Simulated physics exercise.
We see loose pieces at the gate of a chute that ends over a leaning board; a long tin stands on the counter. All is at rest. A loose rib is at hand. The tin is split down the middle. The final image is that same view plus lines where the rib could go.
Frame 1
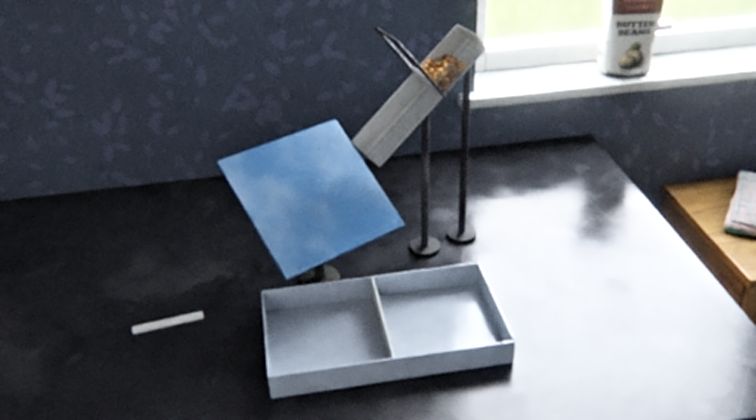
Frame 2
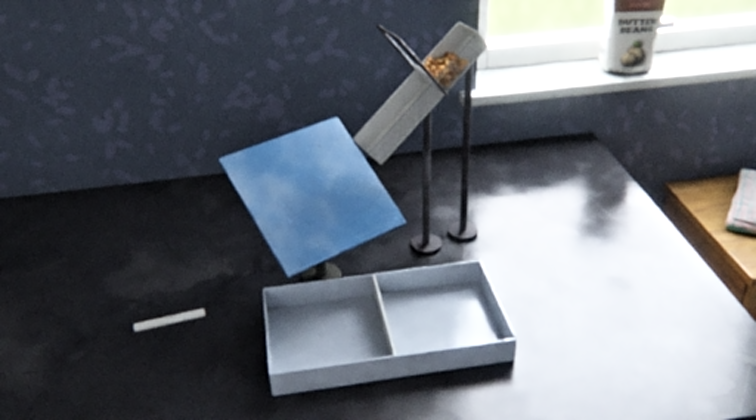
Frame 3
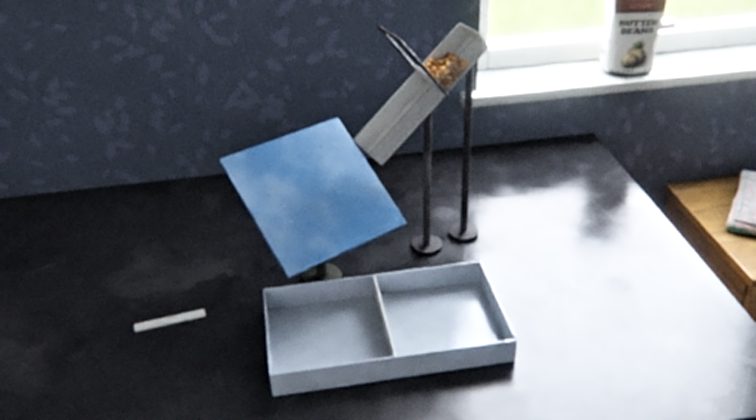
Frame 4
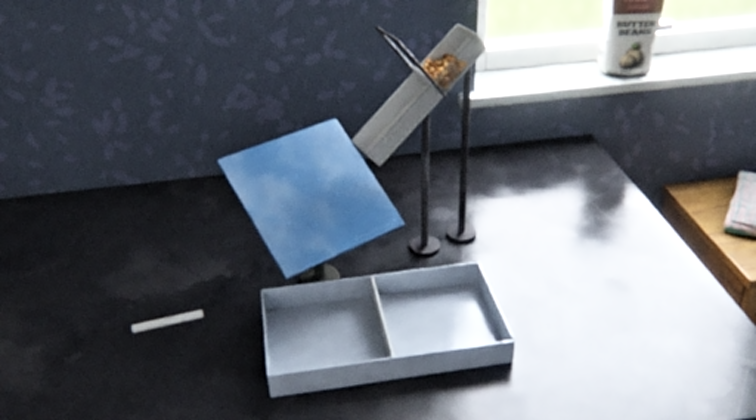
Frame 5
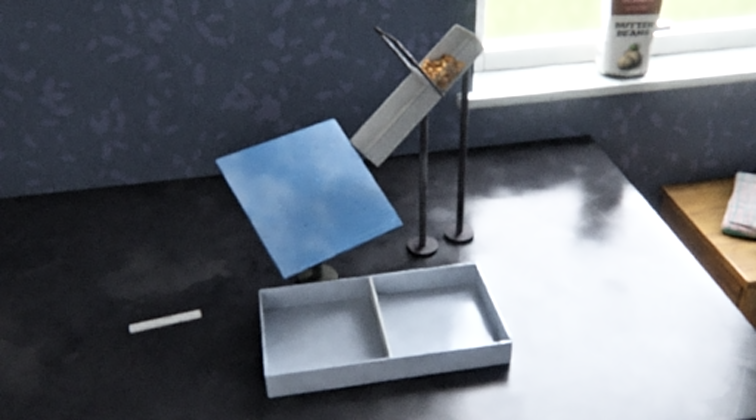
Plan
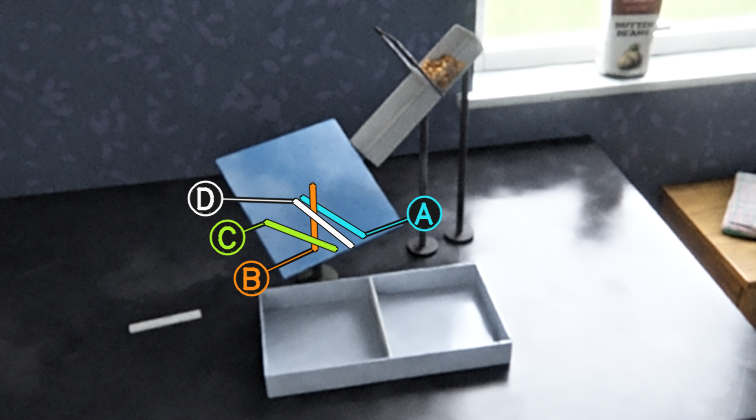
Nothing in the scene moves apart from a very slight shift of the whole view. Small orange-brown pieces stay behind the closed gate of a sloping chute, above a tilted blue board. A pale tin with two compartments stands on the dark counter, and a short white strip lies to its left.
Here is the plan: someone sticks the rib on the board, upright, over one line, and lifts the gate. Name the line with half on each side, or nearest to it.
C works best here.
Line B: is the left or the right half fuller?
Left.
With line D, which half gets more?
The right half.
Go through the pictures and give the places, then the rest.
The first picture shows load behind the gate at (443, 69), round wooden beads; lip of the chute at (371, 160), sloping fairly steeply.
The second picture shows middle of the board at (314, 191), tilted fairly steeply; middle of its low edge at (350, 248); of its high edge at (280, 137).
The third picture shows front corners of the tin at (270, 374) and (517, 339); front end of its middle wall at (396, 357); gate still shut at (422, 72).
The fourth picture shows middle of the load at (443, 68); lip at (371, 159).
The fifth picture shows middle of the load at (442, 68); lip at (369, 159).
On the marked copy, line A from (303, 198) to (363, 235); line B from (312, 185) to (314, 248); line C from (266, 222) to (334, 248); line D from (295, 201) to (351, 245).
If A is chosen, of what is caught, a small part in the left half, most in the right.
If B is chosen, of what is caught, most in the left half, a small part in the right.
If C is chosen, of what is caught, about a third in the left half, about two thirds in the right.
If D is chosen, of what is caught, a small part in the left half, most in the right.
